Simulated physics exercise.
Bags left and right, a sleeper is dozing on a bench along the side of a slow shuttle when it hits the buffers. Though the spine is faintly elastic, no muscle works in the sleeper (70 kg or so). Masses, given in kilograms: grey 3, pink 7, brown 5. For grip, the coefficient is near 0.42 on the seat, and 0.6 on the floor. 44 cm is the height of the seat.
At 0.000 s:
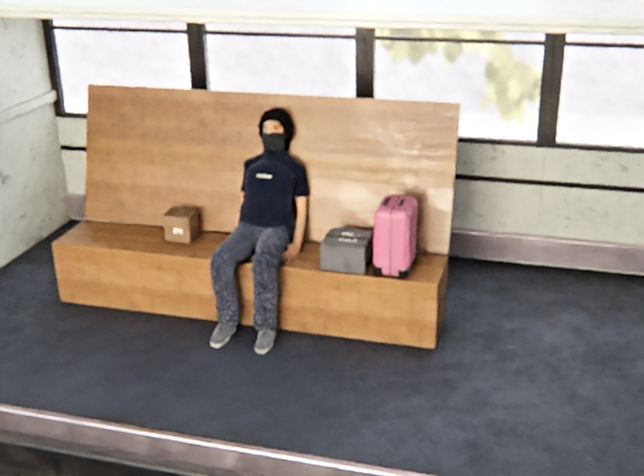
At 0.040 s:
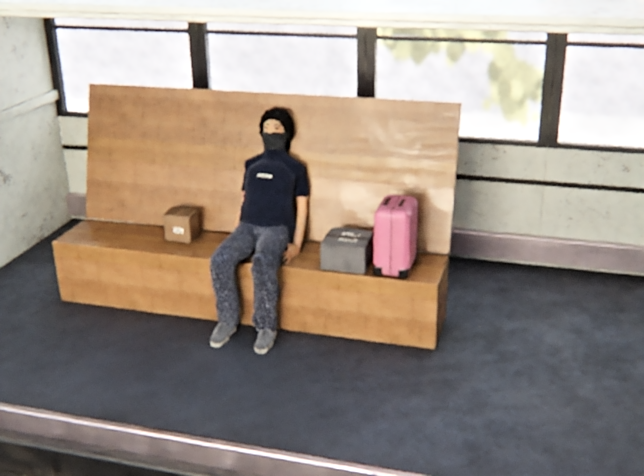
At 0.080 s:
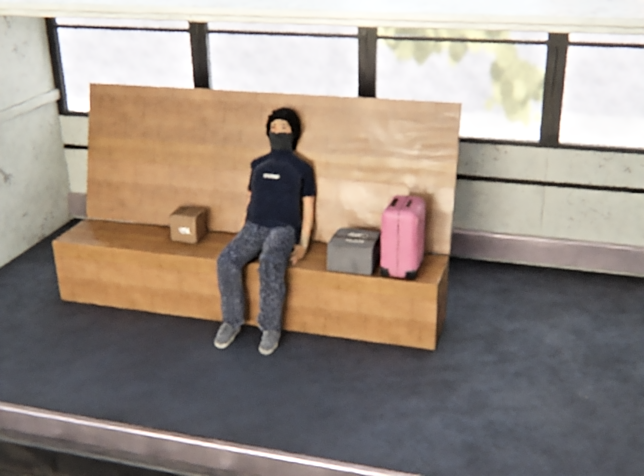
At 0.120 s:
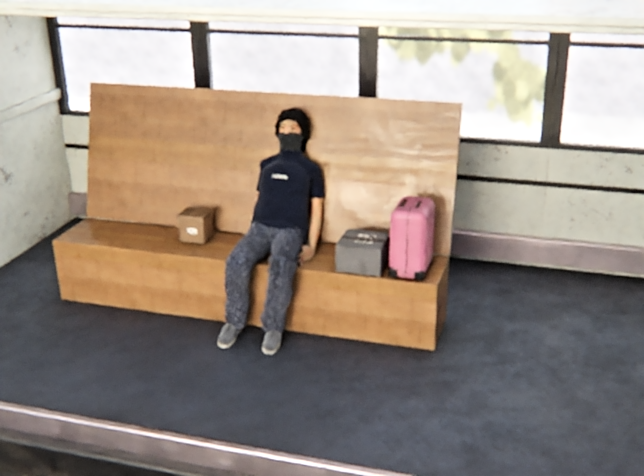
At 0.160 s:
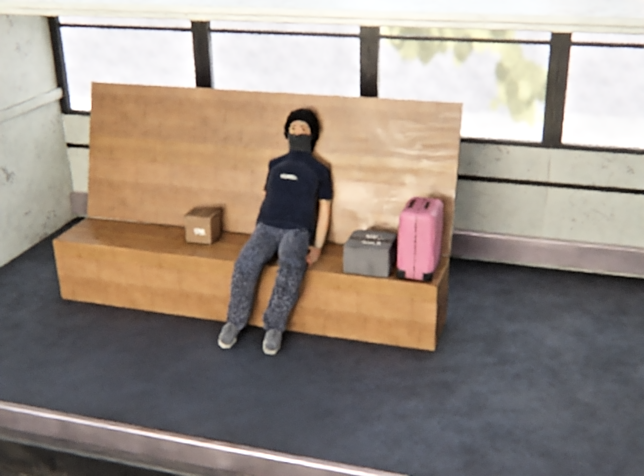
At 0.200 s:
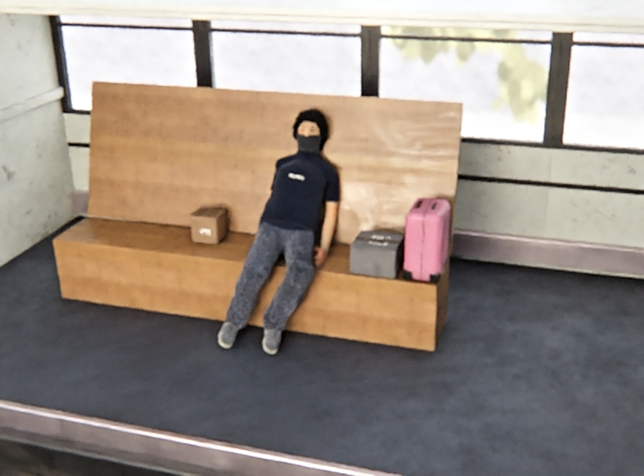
A masked person in dark clothes and the bags on either side sliding right along a wooden bench, shoes staying nearly in place.
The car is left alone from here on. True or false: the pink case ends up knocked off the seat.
True.
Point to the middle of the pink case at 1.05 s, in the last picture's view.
Position, last picture: Approx. (486, 329).
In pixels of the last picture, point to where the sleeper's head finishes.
The head finishes near (416, 253).
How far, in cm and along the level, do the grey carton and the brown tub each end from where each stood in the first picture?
Grey carton: 60; brown tub: 30.
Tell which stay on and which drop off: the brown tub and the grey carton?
The brown tub keeps its spot, while the grey carton comes off.
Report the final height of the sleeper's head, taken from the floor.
Head height at the end: Near 50 cm.
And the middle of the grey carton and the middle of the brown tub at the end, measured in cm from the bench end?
Grey carton: 0 cm short; brown tub: 150 cm short.
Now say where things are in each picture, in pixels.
The first frame shows pink case (396, 236), sleeper's hips (266, 230).
The second frame shows pink case (396, 236), sleeper's hips (266, 230).
The third frame shows pink case (403, 236), sleeper's hips (272, 230).
The fourth frame shows pink case (412, 237), sleeper's hips (279, 231).
The fifth frame shows pink case (420, 238), sleeper's hips (284, 231).
The sixth frame shows pink case (427, 239), sleeper's hips (287, 231). Everything loose set off at about 1.6 m/s.
After 0.40 s the pink case is 3 cm past the bench end, tilted 15°, near (449, 242) in the last picture's view.
After 0.65 s the pink case is 20 cm past the bench end, tilted 65°, near (476, 264) in the last picture's view; the sleeper's hips 59 cm above the ground.
After 1.05 s the pink case is 28 cm past the bench end, tilted 90°, near (486, 329) in the last picture's view; the sleeper's hips 63 cm above the ground.
When all is still (2.3 s), grey carton drops off; pink case drops off; brown tub stays on; sleeper's hips keep to the seat.
